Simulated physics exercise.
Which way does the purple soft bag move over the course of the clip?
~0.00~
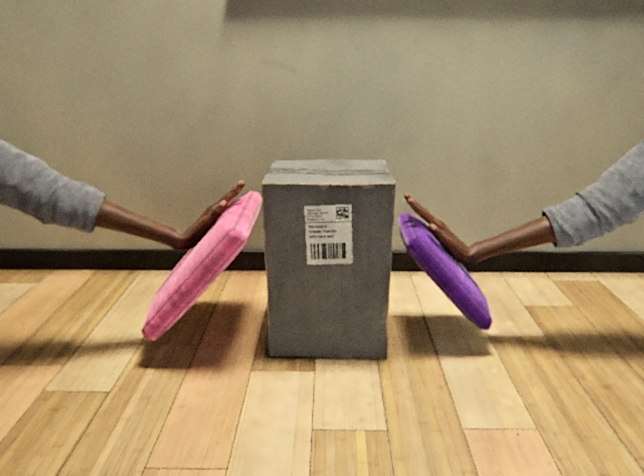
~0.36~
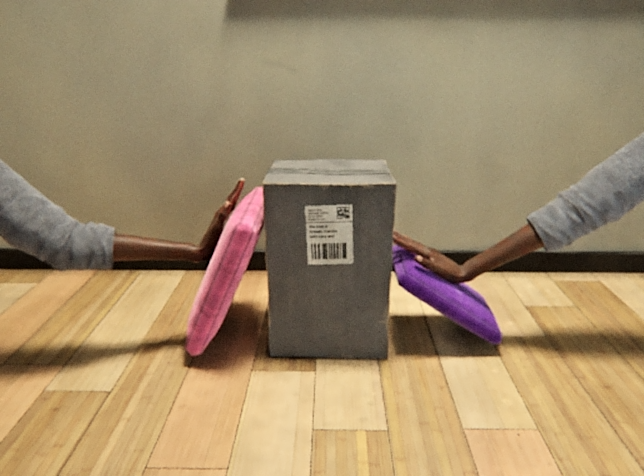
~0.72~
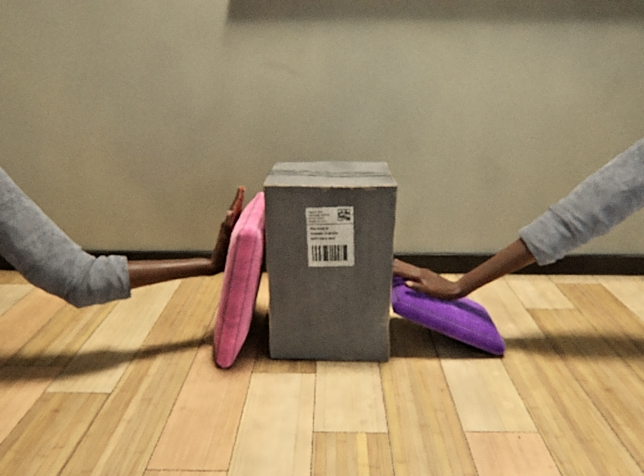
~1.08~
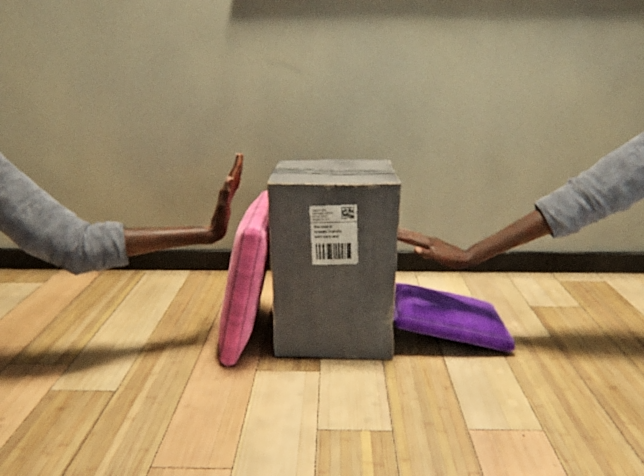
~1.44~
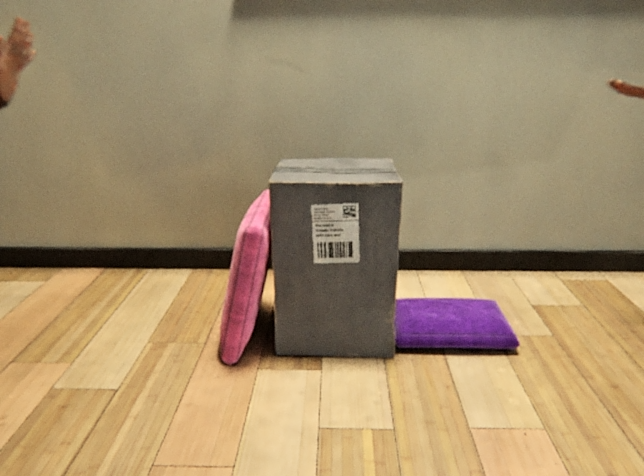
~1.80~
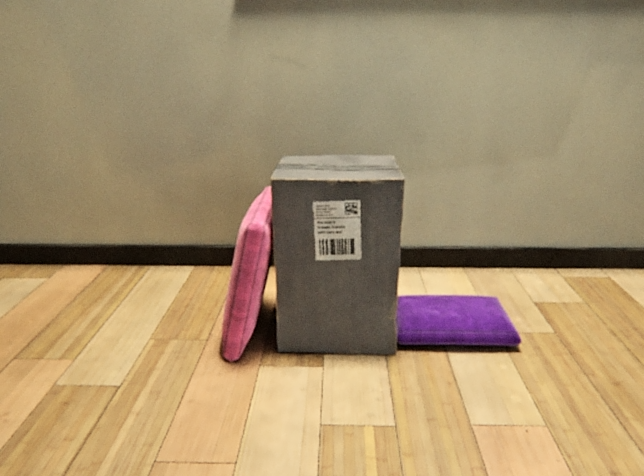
It moves down, sinking from its tilted position beside the box until it lies flat on the floor.
